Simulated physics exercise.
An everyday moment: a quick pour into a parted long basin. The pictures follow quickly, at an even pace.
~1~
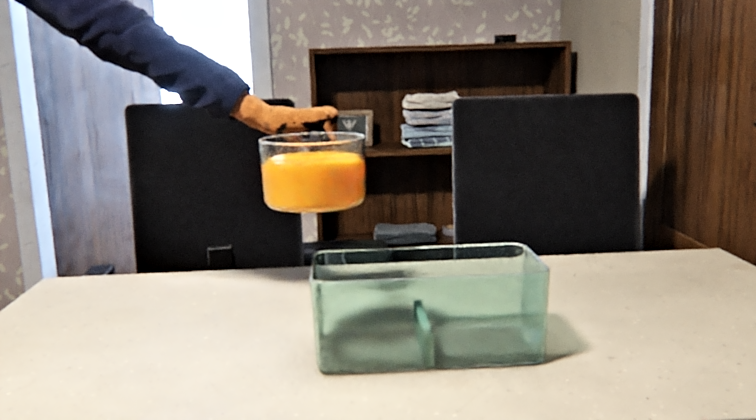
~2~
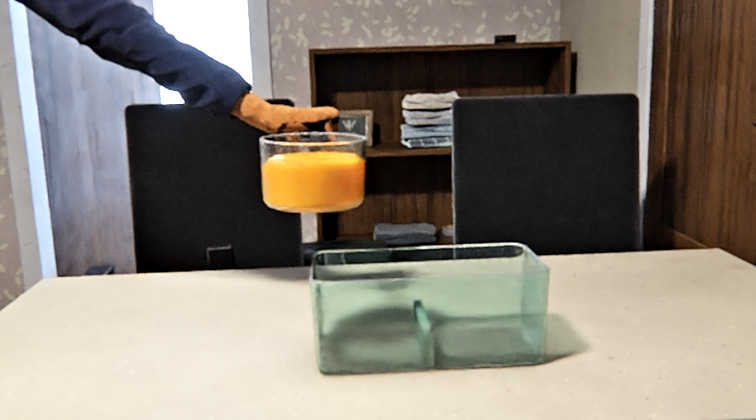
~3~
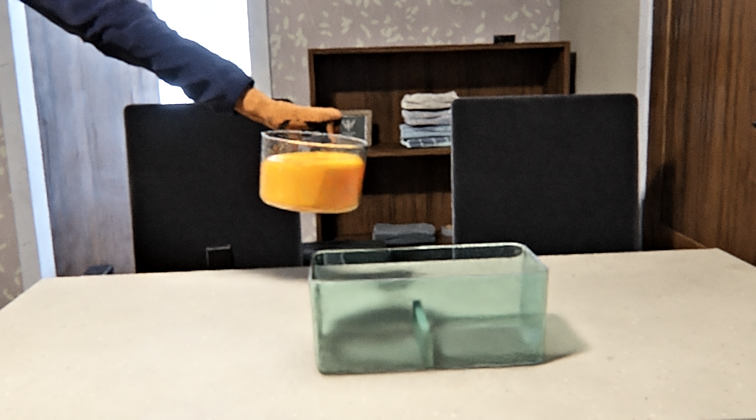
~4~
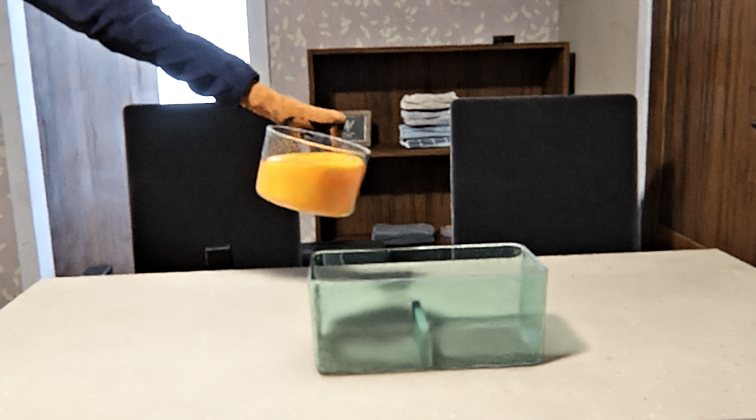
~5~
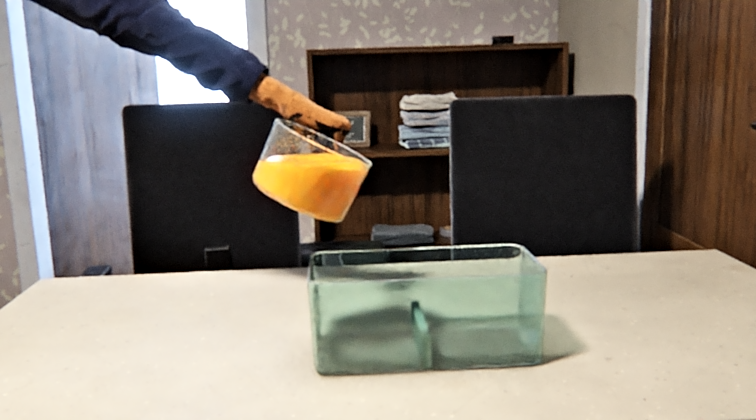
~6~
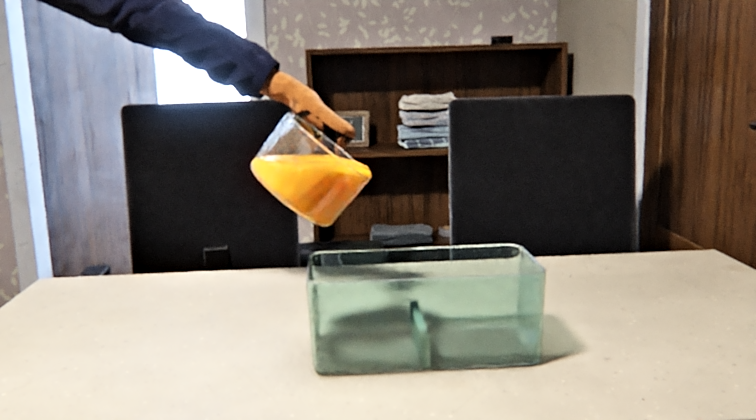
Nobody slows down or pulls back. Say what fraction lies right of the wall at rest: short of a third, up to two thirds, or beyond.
It comes to under a third.
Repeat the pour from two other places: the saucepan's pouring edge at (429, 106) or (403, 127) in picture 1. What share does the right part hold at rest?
In turn 80 and 65 in a hundred.
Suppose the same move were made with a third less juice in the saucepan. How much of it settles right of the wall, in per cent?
Some 10 per cent.
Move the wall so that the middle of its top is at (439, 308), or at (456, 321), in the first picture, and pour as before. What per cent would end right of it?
In turn 10 and 20 in a hundred.
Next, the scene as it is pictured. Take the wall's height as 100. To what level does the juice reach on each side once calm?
Some 70 per cent left and 10 right.
A moment on, the saucepan is tipped right over and 26 per cent is still to pour, 31 is left of the wall and 3 right of it.
Next, the saucepan is tipped right over and 3 per cent is still to pour, 82 is left of the wall and 7 right of it.
Then the saucepan is tipped right over and 0 per cent is still to pour, 80 is left of the wall and 14 right of it.
Later the saucepan is tipped right over and 0 per cent is still to pour, 79 is left of the wall and 17 right of it.
At rest 79 per cent lies left of the wall, 18 right of it and 4 outside.
